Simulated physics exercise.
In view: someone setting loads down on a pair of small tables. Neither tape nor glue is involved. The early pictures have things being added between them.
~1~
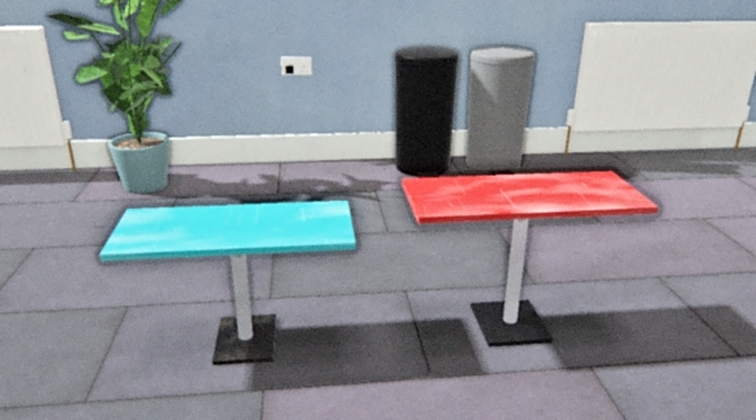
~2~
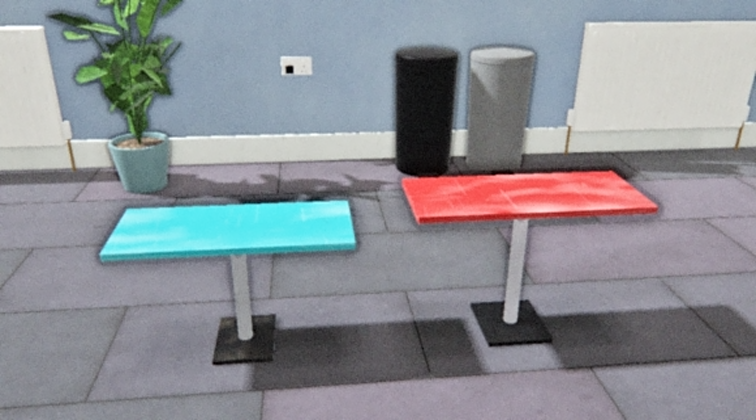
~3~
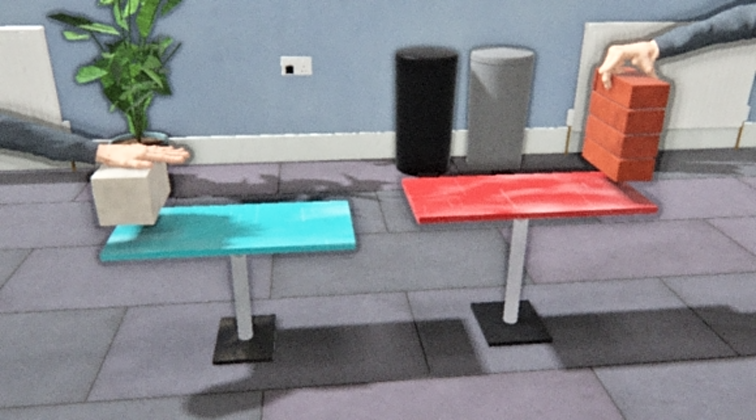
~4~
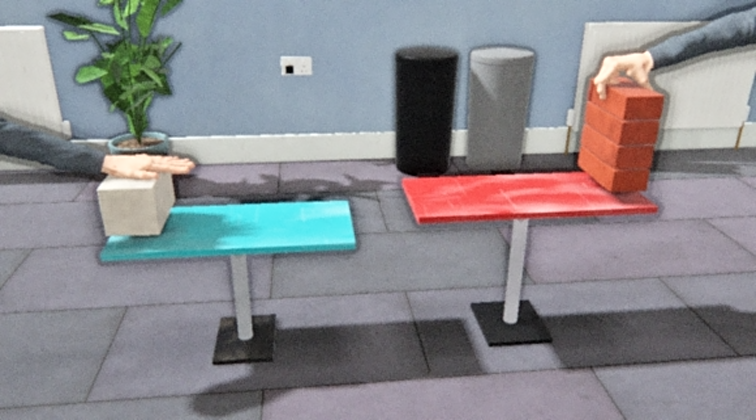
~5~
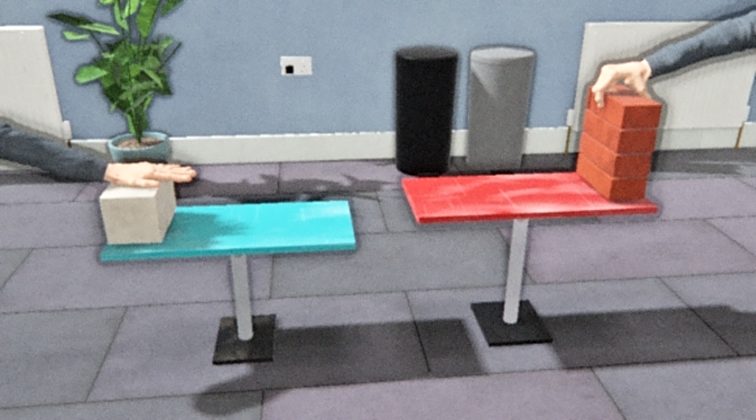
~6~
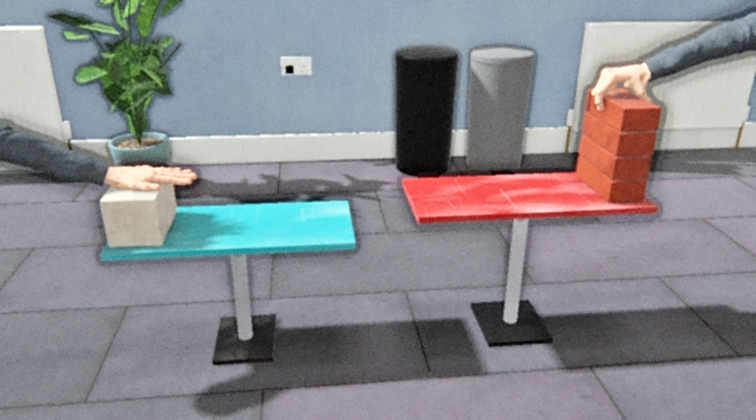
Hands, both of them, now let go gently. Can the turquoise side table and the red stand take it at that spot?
Here the turquoise side table overbalances, the red stand overbalances.
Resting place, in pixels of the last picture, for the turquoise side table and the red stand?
The turquoise side table at (102, 267), the red stand at (652, 234).
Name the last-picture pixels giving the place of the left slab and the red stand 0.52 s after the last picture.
Roughly (61, 272) and (595, 194).
Then, 0.52 s after the last picture, turquoise side table tipped 37° from how it was near (147, 240); red stand tipped 28° from how it was near (595, 194).
At rest, the turquoise side table tips up, near (102, 267); the red stand tips up, near (652, 234).
